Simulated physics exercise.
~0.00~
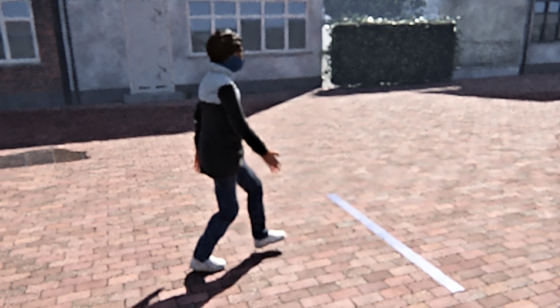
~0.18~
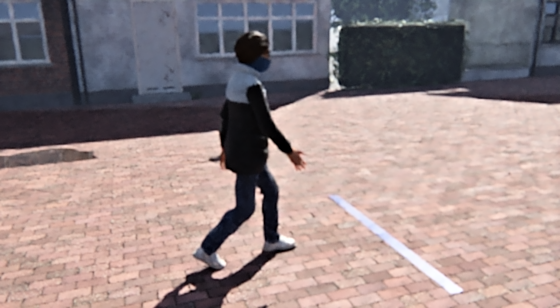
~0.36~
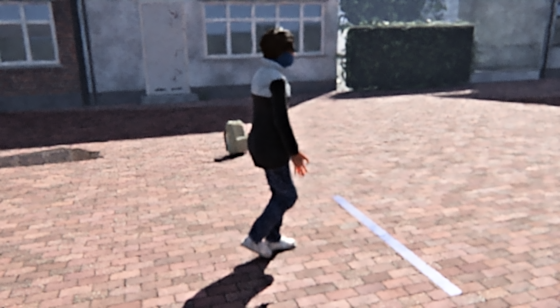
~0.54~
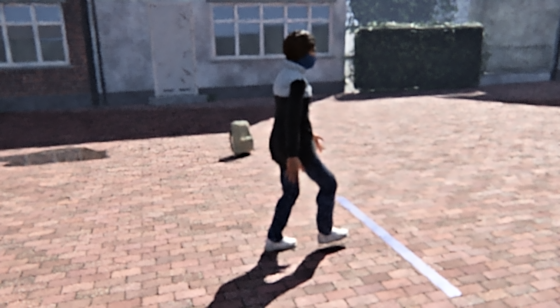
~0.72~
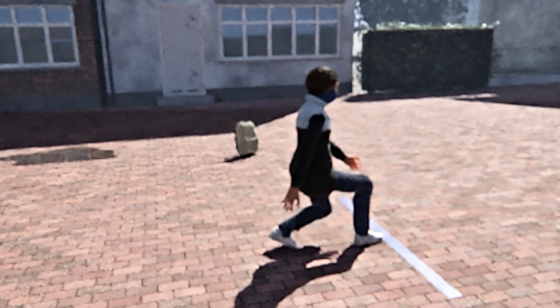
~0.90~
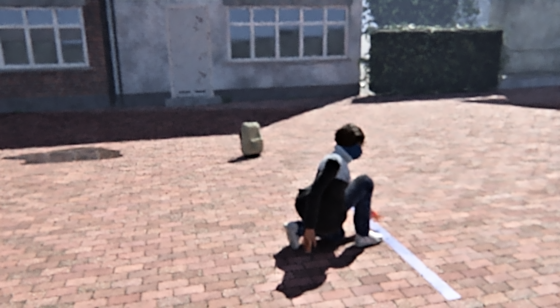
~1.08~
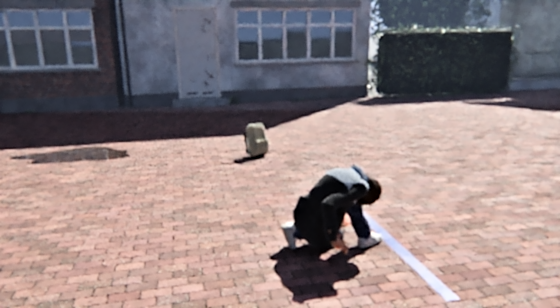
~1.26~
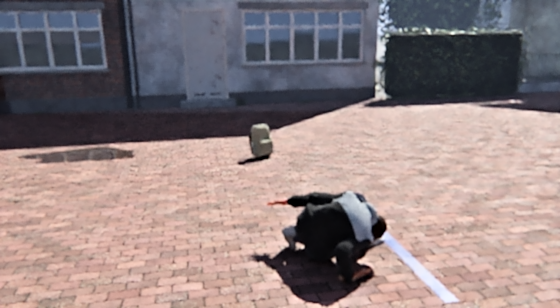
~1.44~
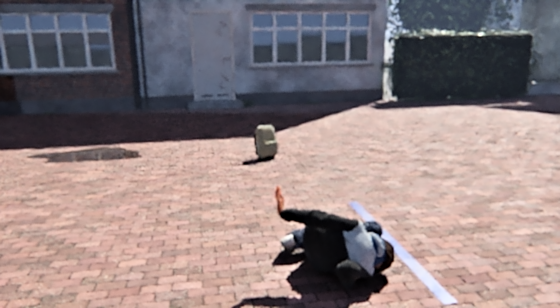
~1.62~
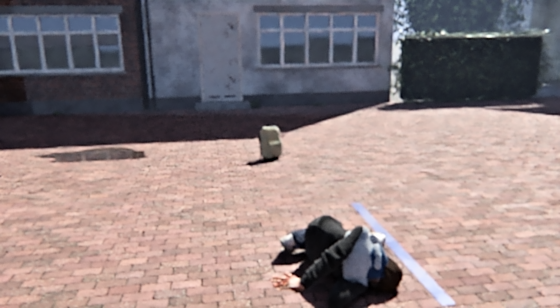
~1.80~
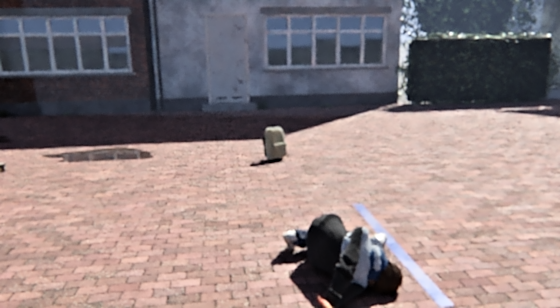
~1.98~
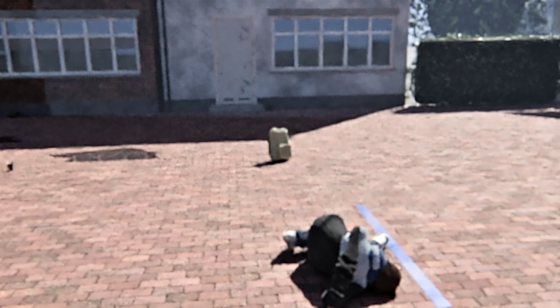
A person in a dark jacket with pale shoulders walks right across a sunlit brick courtyard toward a pale blue strip, drops into a crouch, folds forward and topples, one arm briefly raised, then lies curled and still, the head just short of the strip.
